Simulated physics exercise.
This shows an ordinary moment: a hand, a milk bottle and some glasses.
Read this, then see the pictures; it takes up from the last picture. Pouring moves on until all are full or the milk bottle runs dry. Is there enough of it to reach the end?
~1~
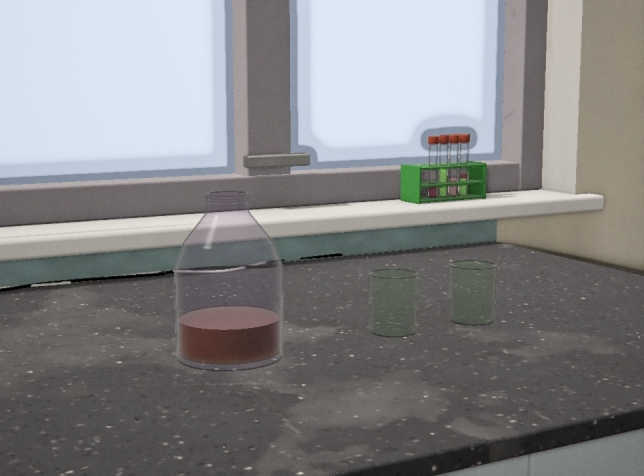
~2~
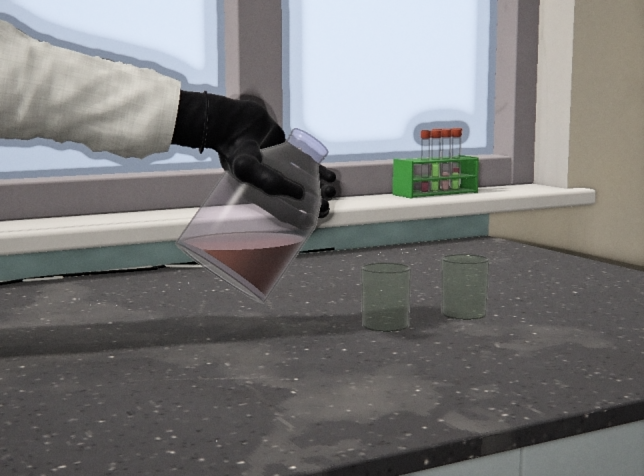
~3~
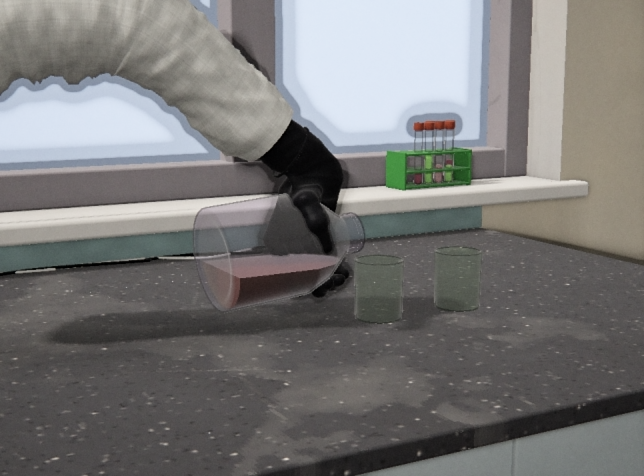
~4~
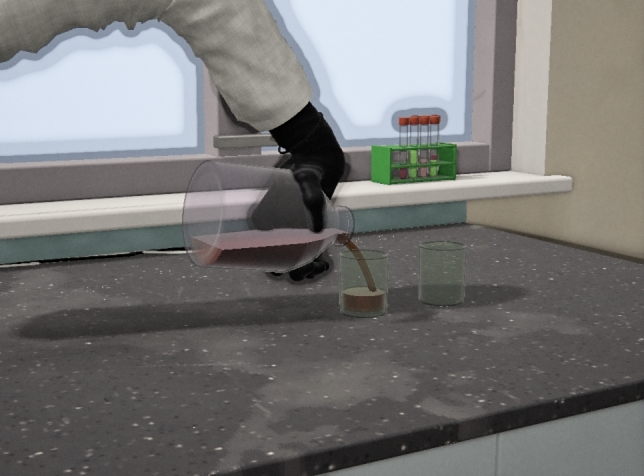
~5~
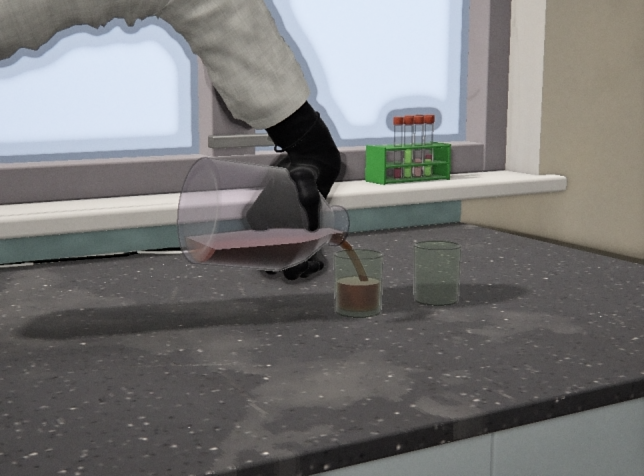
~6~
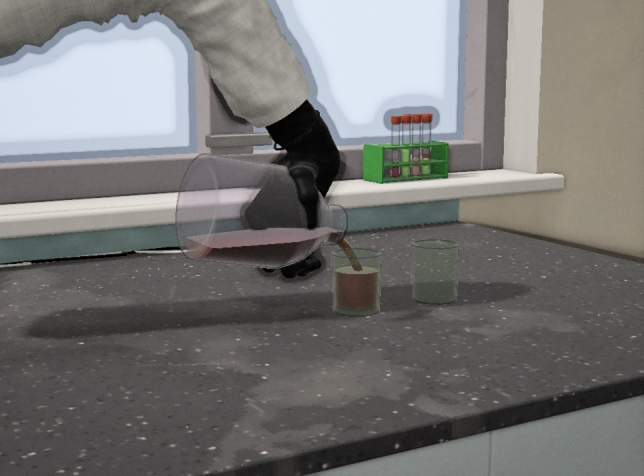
Yes, it lasts to the end.
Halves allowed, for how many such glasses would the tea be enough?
Near 3.0, I'd say.
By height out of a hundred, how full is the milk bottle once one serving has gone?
About 15 %.
Next, the first is about three quarters full.
After that, the first is done and the milk bottle has about two thirds of its load.
Finally, both are full and about a quarter of the tea is over.
